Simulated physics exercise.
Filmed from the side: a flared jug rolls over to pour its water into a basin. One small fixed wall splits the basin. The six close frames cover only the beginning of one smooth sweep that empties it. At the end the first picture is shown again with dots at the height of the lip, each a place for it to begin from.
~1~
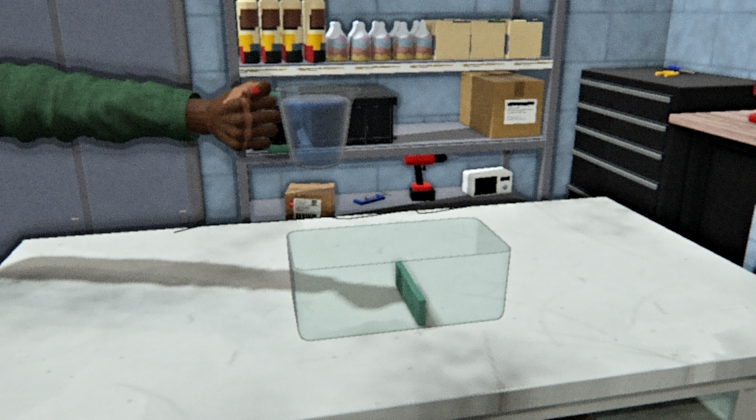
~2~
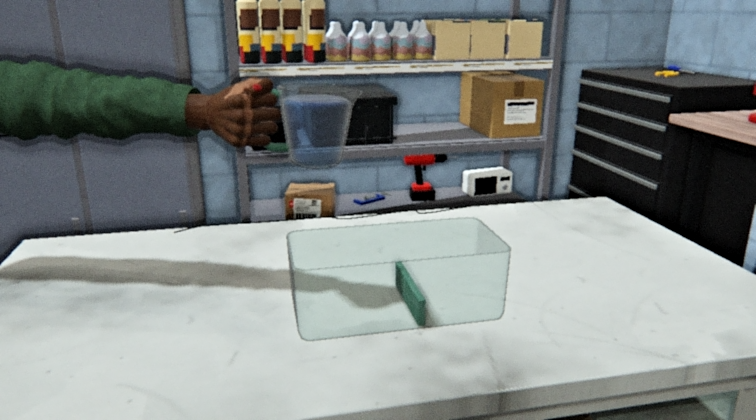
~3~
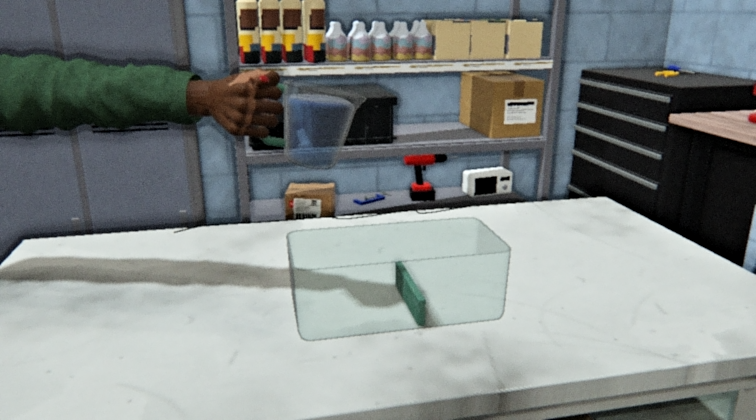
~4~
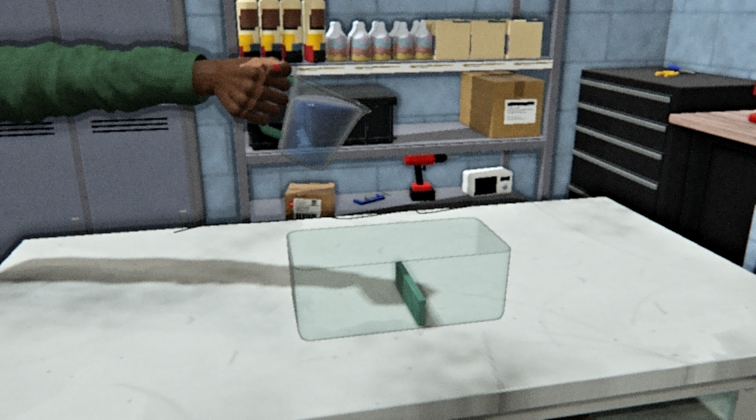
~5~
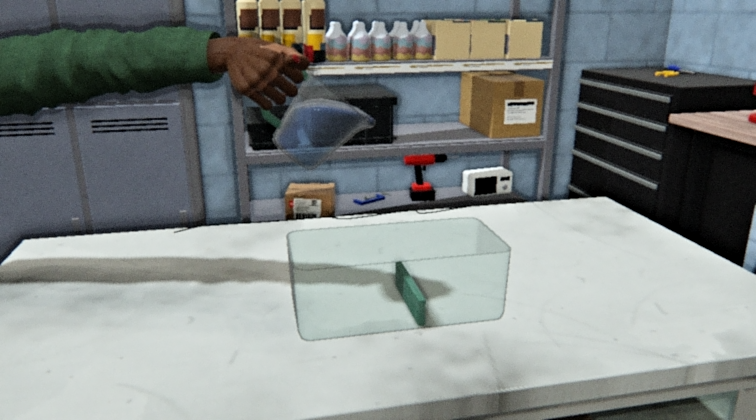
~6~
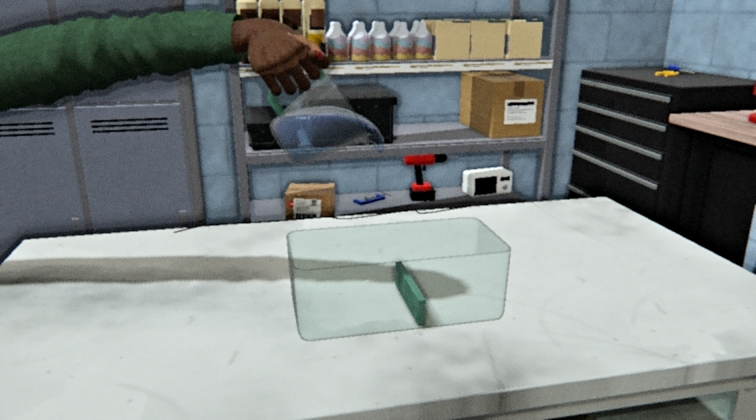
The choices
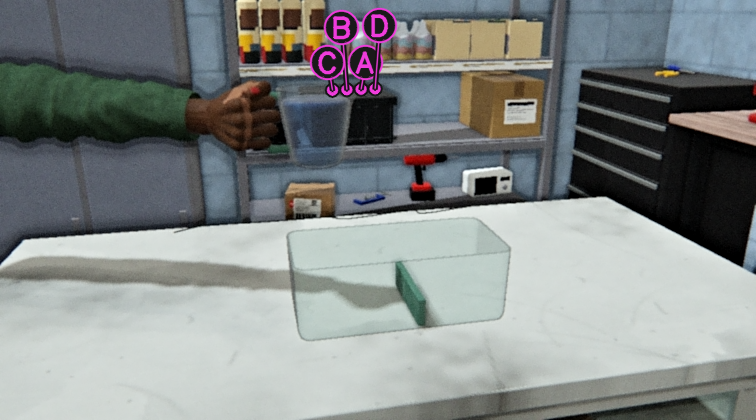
A clear jug of bluish water, held by a hand in a green sleeve, tilts gradually to the right above a clear basin with a green wall inside, until the water reaches over its lip.
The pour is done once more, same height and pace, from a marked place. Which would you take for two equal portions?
Use spot D.
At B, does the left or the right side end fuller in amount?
More ends on the left.
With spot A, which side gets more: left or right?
The left side.
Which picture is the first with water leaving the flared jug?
In picture 5.
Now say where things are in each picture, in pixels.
Upright, lip at (359, 89); basin from (298, 339) to (503, 316); top of the wall at (409, 279); nothing has left yet.
Tipped about 3°, lip at (360, 91); nothing has left yet.
Tipped about 11°, lip at (365, 98); nothing has left yet.
Tipped about 25°, lip at (369, 110); nothing has left yet.
Tipped about 41°, lip at (371, 125); water is over the lip, down to (371, 125).
Tipped about 60°, lip at (368, 142); water is over the lip, down to (379, 149).
On the marked copy, A at (361, 89); B at (346, 89); C at (332, 90); D at (375, 88).
If A is chosen, about 67 % ends left of the wall and 28 % right of it; 5 % is lost outside.
If B is chosen, about 81 % ends left of the wall and 13 % right of it; 6 % is lost outside.
If C is chosen, about 87 % ends left of the wall and 6 % right of it; 7 % is lost outside.
If D is chosen, about 53 % ends left of the wall and 38 % right of it; 8 % is lost outside.
